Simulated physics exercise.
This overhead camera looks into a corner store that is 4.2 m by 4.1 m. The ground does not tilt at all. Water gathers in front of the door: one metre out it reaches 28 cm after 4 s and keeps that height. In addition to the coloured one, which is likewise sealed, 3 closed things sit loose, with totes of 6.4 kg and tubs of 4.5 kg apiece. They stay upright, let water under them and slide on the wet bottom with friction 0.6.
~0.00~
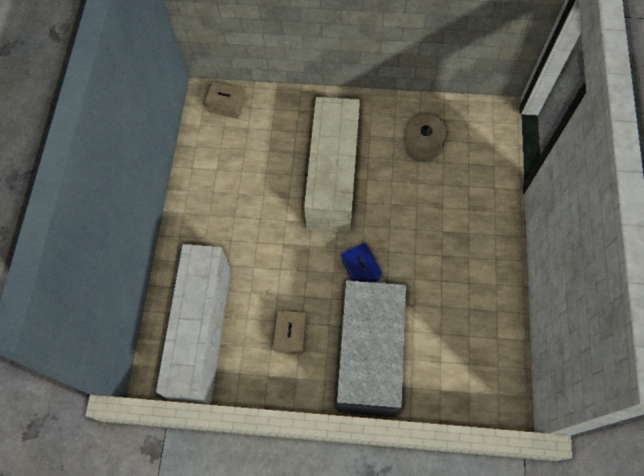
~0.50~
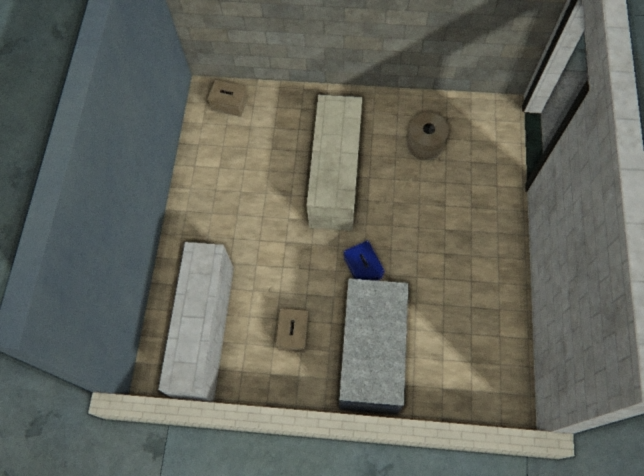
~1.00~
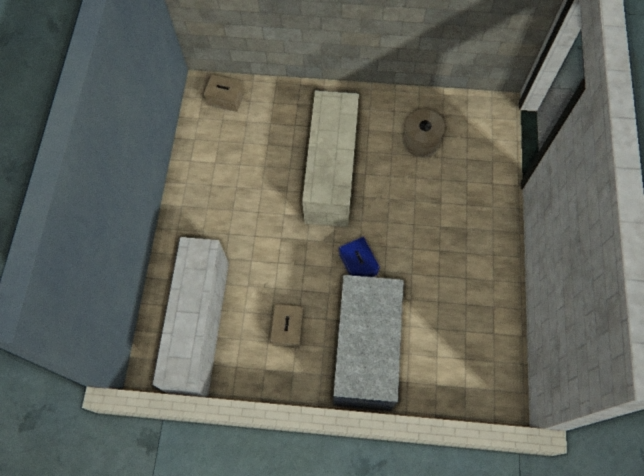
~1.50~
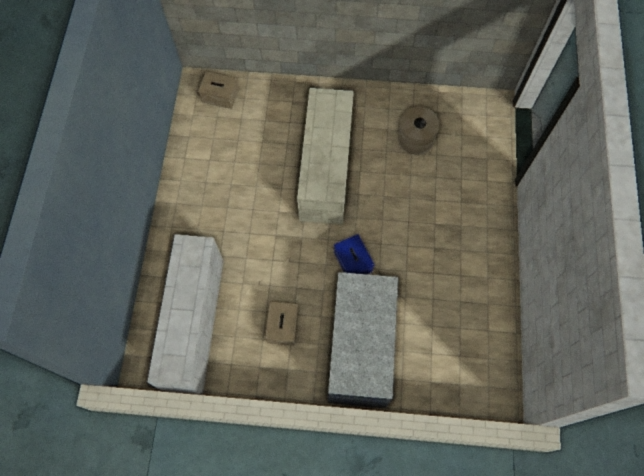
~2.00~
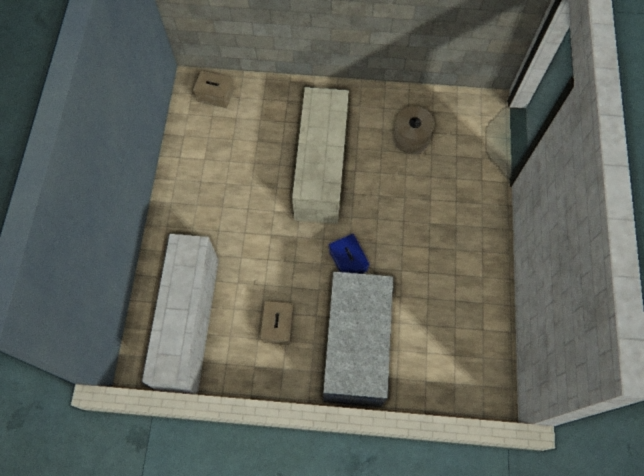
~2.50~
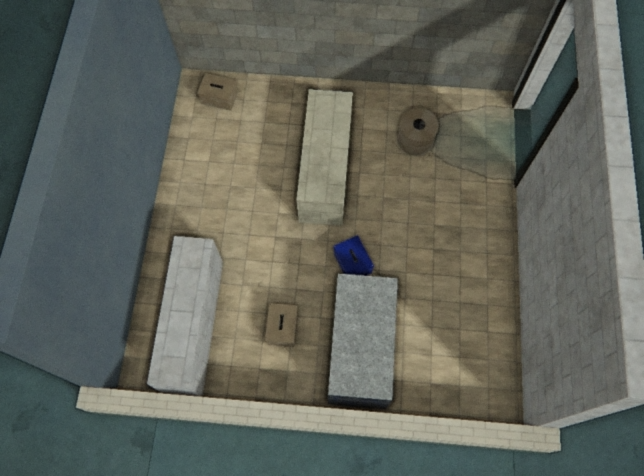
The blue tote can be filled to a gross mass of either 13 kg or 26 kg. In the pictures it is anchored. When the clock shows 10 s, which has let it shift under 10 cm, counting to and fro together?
Only the heavier filling is enough.
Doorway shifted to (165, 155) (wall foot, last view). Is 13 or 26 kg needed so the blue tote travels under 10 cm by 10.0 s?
The big mass is needed.
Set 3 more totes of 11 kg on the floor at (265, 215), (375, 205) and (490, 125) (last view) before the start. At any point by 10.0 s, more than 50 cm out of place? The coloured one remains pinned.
In that order: Within it, beyond it, beyond it.
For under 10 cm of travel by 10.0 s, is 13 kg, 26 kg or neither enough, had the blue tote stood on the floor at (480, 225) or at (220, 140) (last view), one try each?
In that order: Both loads work; just the heavier works.
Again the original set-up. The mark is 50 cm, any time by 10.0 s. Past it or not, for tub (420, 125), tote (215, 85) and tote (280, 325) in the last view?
First above the mark, second above the mark, third below the mark.
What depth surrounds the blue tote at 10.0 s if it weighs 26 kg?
Close to 10 cm deep.
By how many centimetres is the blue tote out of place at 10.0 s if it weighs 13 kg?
About 80 cm.
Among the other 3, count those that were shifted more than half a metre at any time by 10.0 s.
The total is 2.
After 3.5 s the blue tote would be 0 cm from its start with 13 kg and 0 cm from its start with 26 kg; 0 cm of water round it then.
After 4.5 s the blue tote would be 0 cm from its start with 13 kg and 0 cm from its start with 26 kg; 4 cm of water round it then.
After 7.0 s the blue tote would be 37 cm from its start with 13 kg and 0 cm from its start with 26 kg; 8 cm of water round it then.
After 10.0 s the blue tote would be 87 cm from its start with 13 kg and 0 cm from its start with 26 kg; 10 cm of water round it then.
